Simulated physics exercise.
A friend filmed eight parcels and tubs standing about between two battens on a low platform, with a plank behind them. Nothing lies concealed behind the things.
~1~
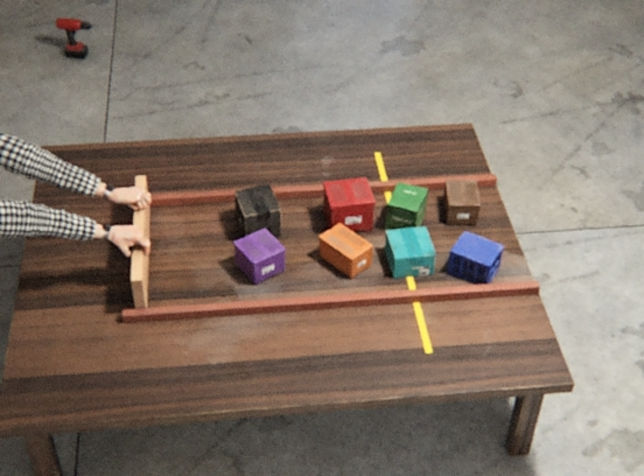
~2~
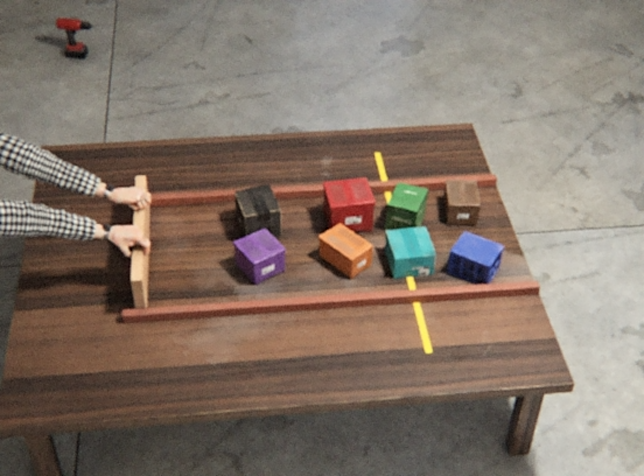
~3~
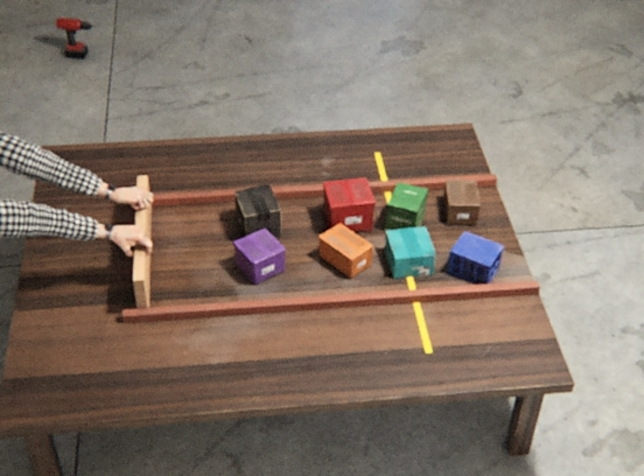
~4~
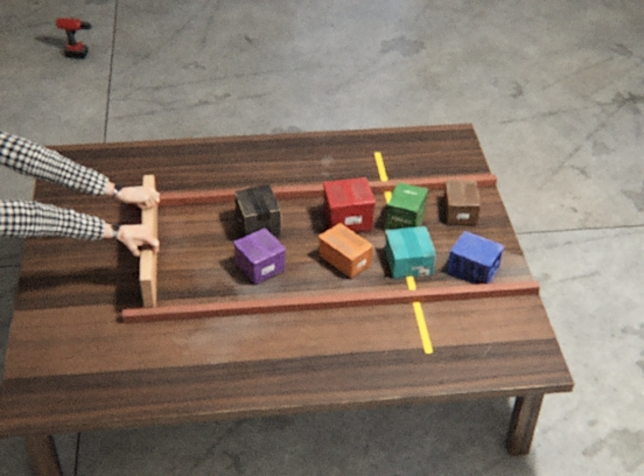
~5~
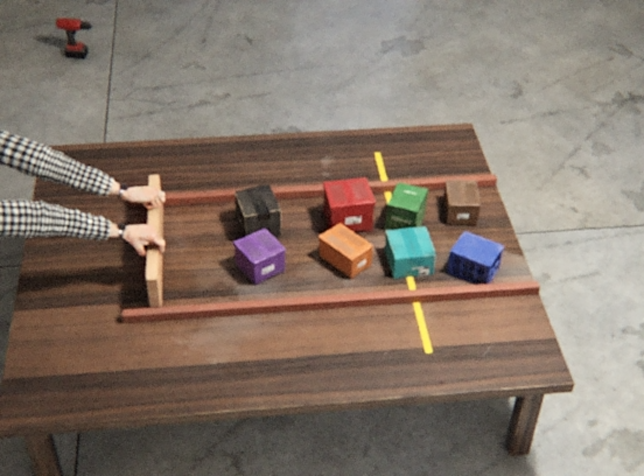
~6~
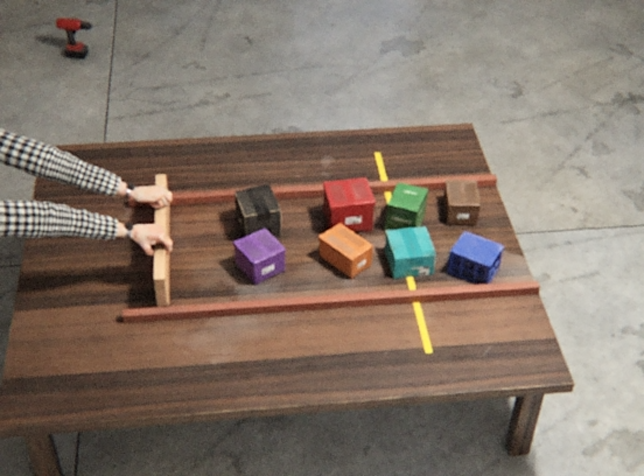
Two hands in black-and-white checked sleeves hold an upright wooden plank at the left of a low wooden platform on a concrete floor, seen from above. Between two reddish battens stand eight boxes and tubs, black, red, green and brown behind purple, orange, turquoise and blue, with yellow tape crossing beneath. The hands slide the plank slightly rightward, touching nothing, while the boxes and camera stay still.
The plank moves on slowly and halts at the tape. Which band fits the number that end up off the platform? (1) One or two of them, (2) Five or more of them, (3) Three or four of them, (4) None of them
1, one or two of them.
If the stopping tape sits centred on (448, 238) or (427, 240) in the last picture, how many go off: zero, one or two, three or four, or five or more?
Either three or four; 3 or 4.
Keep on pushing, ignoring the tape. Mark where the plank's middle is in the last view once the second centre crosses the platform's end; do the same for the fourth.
At (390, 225) for the second, at (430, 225) for the fourth.
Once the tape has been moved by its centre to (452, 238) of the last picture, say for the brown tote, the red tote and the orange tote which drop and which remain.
I'd say the brown tote gets knocked off, the red tote stays aboard and the orange tote stays aboard.
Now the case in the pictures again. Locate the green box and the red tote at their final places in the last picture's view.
The first sits around (491, 202), while the other sits around (453, 201).
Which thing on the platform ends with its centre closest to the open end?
That one's the green box.
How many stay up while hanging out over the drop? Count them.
That adds up to 0.
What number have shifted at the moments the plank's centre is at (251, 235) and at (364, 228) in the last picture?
The count reaches 2 first and 8 second.
Early on, none off yet; brown tote at rest near (461, 203); blue crate at rest near (475, 260); green box at rest near (407, 210).
Finally, the number that fall off is one or two; lost, blue crate and brown tote.
